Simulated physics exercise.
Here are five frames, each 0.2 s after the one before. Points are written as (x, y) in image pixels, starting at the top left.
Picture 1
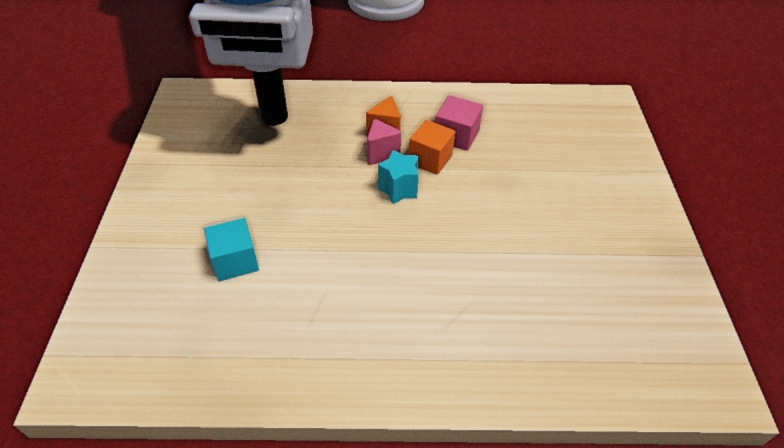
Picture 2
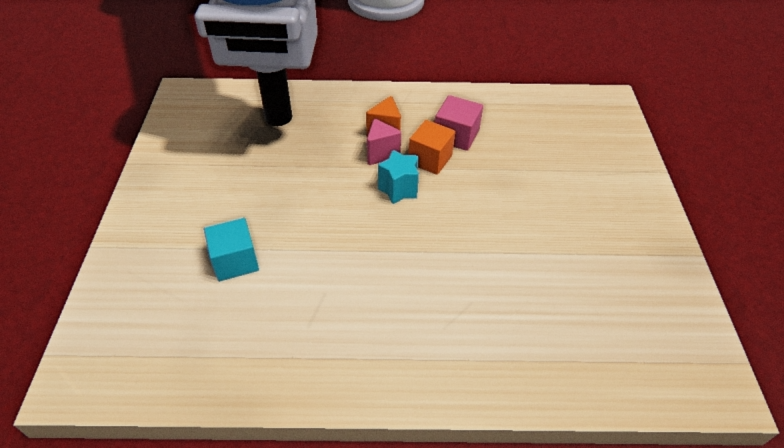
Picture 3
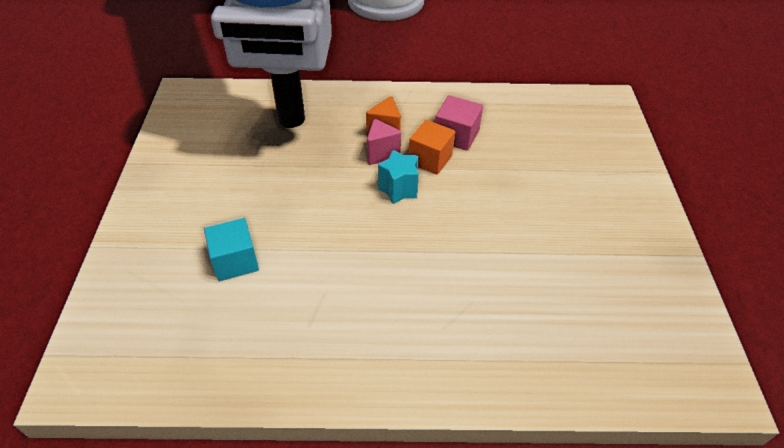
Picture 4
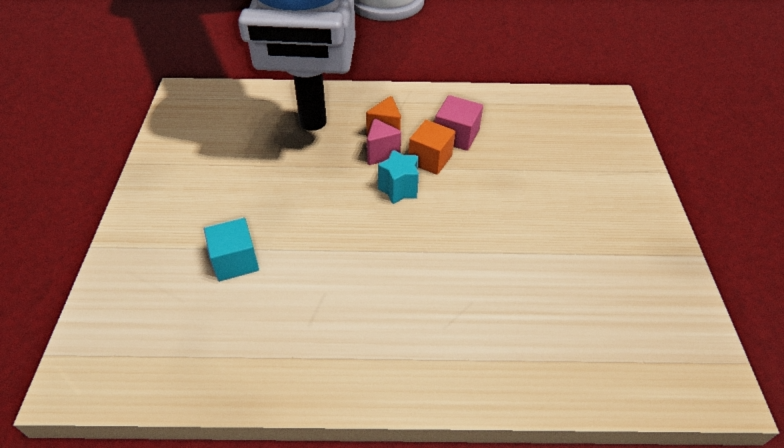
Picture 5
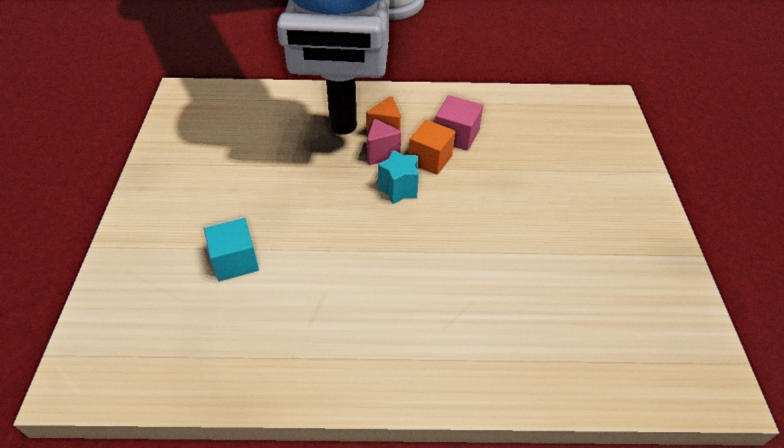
In the video, a robotic arm with a black bar moves right along the far side of a wooden board, nearing a cluster of pink, orange and teal blocks, while all the blocks, including a separate teal cube, stay still.
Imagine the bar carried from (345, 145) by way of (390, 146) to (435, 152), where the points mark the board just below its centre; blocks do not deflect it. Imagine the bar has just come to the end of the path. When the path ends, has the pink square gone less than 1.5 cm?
It seems so.
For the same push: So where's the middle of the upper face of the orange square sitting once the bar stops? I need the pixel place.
Its top centre lands on (459, 144).
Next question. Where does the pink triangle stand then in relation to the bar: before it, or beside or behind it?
The bar should slip past it.
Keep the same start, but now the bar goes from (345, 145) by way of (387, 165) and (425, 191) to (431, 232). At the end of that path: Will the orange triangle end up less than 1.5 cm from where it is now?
Yes.
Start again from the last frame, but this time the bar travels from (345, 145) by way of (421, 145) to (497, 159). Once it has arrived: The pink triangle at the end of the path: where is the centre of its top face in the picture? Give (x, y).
It is going to be at (404, 136).
The first path, step by step. One third of the way, bar (375, 127); pink triangle (393, 132), turned 35° clockwise.
Two thirds of the way, bar (408, 129); pink triangle (407, 140), turned 65° clockwise; orange triangle (390, 105); orange square (437, 136), turned 20° anticlockwise.
At the end, bar (437, 133); pink triangle (413, 141), turned 90° clockwise; orange triangle (390, 105); orange square (459, 144), turned 20° clockwise; pink square in place.
